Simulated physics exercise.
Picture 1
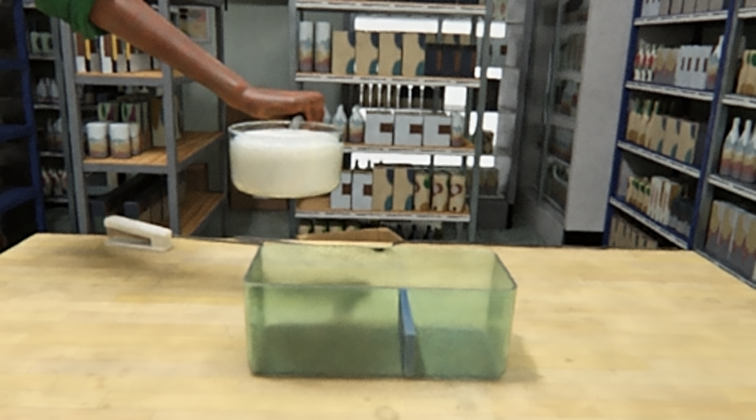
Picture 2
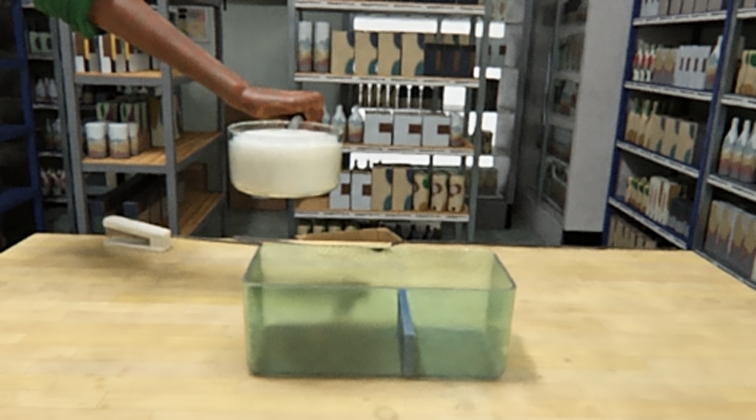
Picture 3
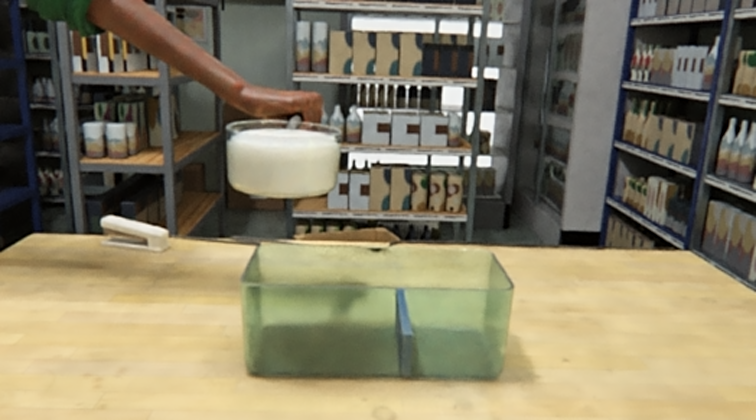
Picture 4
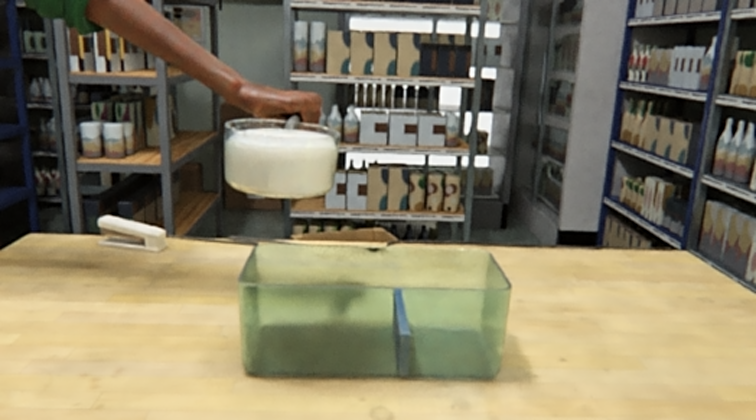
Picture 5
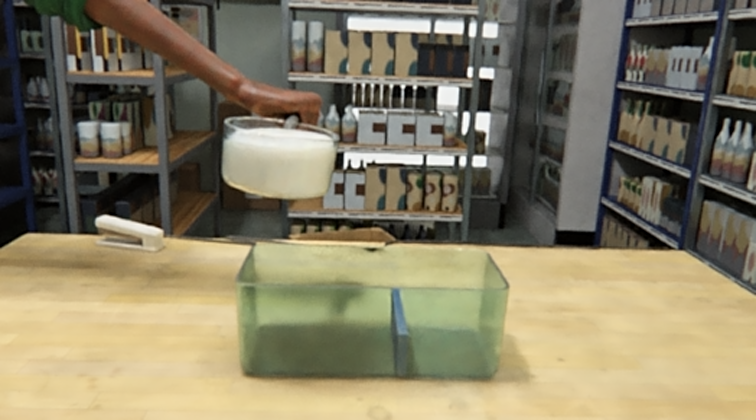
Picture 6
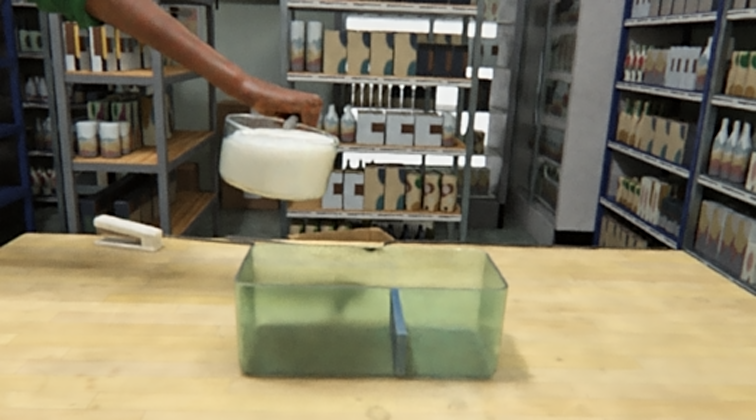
At first, a hand holds a clear round container of white milk level above a long, greenish see-through basin parted by a low blue wall, on a wooden table before stocked shelves. Then the container gradually leans slightly, its right side dipping lower, while the basin stays empty.
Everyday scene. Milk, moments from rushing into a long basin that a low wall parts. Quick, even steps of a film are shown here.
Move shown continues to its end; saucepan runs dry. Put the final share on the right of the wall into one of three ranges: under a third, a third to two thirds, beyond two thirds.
Range: Under a third.
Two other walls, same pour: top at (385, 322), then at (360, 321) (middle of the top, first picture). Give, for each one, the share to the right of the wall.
Result: 60 % first, 85 % second.
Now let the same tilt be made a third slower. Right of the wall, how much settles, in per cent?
Around 30 in a hundred.
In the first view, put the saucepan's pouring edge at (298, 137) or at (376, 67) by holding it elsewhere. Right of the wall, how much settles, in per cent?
Near 5 per cent for the first start, near 80 per cent for the second.
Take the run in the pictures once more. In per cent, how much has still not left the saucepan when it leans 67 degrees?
Close to 55 per cent.
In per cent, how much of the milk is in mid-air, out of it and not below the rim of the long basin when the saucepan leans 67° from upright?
Near 35 in a hundred.
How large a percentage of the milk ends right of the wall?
I'd say near 20 in a hundred.
A moment on, the saucepan is tipped part way and 57 per cent is still to pour, 9 is left of the wall and 0 right of it.
Next, the saucepan is tipped on its side and 13 per cent is still to pour, 57 is left of the wall and 19 right of it.
Then the saucepan is tipped on its side and 2 per cent is still to pour, 75 is left of the wall and 19 right of it.
Later the saucepan is tipped on its side and 0 per cent is still to pour, 79 is left of the wall and 20 right of it.
Finally, 79 per cent lies left of the wall, 20 right of it and 1 outside.
